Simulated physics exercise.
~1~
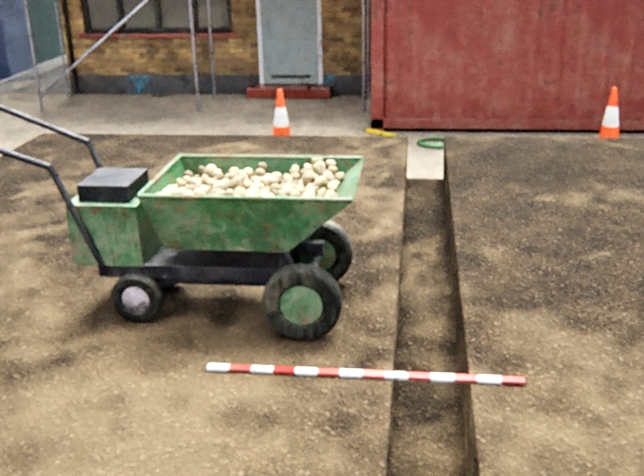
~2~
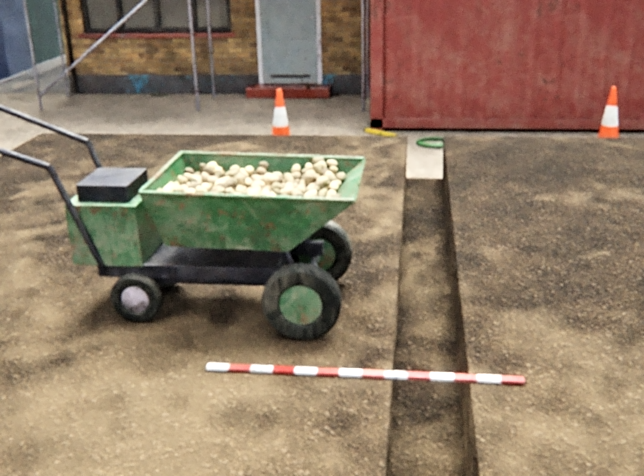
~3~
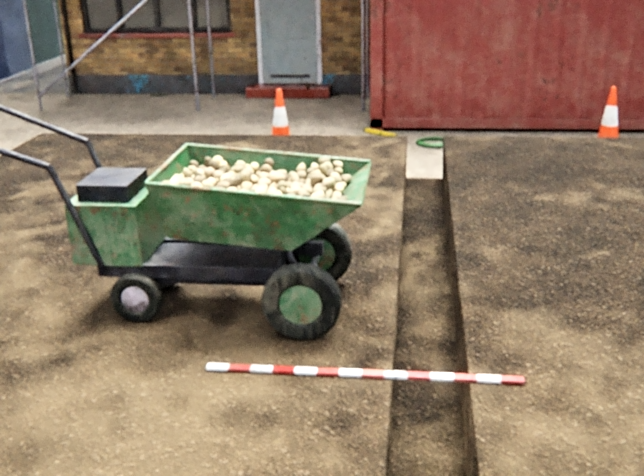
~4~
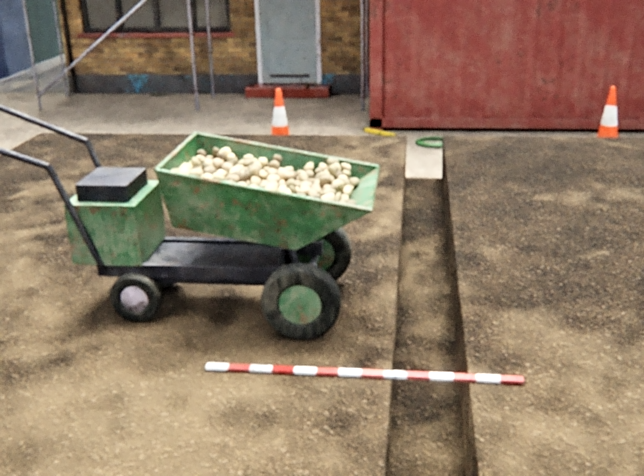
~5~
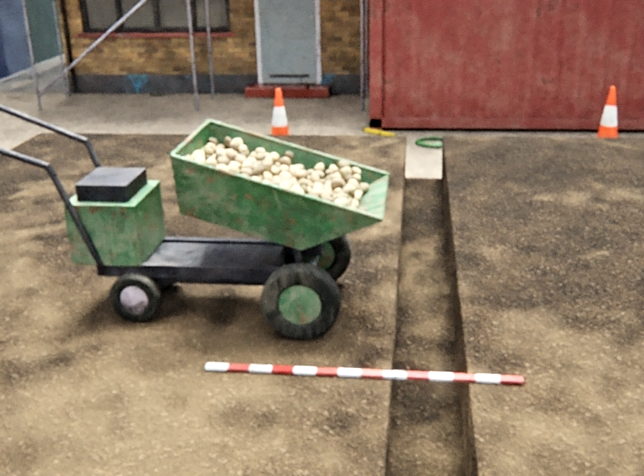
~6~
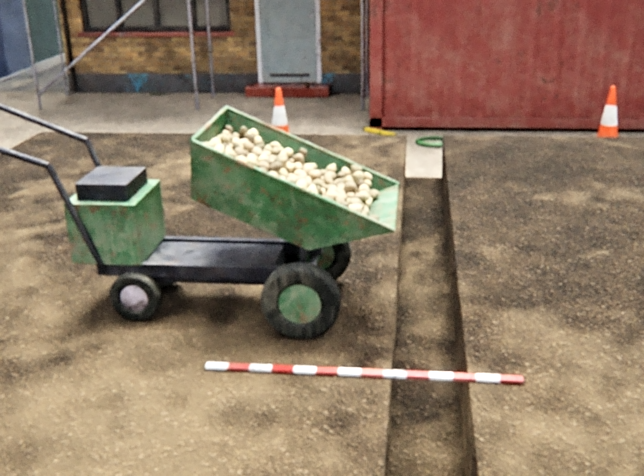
The video shows a green powered barrow loaded with pale rounded stones standing beside a narrow trench, a red-and-white pole lying in front, as its tray gradually tilts toward the right, the rear rising while the wheels stay put.
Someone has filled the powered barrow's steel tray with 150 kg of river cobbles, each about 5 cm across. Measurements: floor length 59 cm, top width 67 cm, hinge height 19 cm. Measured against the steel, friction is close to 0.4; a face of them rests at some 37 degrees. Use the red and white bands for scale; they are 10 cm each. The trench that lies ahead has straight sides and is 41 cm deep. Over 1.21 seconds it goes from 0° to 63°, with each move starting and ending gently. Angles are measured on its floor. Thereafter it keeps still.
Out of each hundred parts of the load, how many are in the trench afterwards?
About 53 out of 100.
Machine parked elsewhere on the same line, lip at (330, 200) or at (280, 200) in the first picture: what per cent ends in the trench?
Result: Close to 75 then close to 90 per cent.
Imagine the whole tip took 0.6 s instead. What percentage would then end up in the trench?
It would come to roughly 35 per cent.
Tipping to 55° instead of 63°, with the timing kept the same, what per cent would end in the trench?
I'd expect around 60 in a hundred.
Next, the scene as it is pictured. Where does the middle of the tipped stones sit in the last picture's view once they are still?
Around (455, 355).
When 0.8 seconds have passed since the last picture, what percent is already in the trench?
I'd say near 20 per cent at that time.
Then, 0.4 s after the last picture the floor is at 53°, 100 % in the tray; the foremost stones are at (420, 255).
Then, 0.8 s after the last picture the floor is at 63°, 63 % in the tray, 20 % in the trench, 18 % past the trench; the foremost stones are at (505, 313).
Then, 1.1 s after the last picture the floor is at 63°, 22 % in the tray, 32 % in the trench, 45 % past the trench; the foremost stones are at (612, 322).
Then, 3.1 s after the last picture the floor is at 63°, 0 % in the tray, 53 % in the trench, 47 % past the trench; the foremost stones are past the picture's edge.
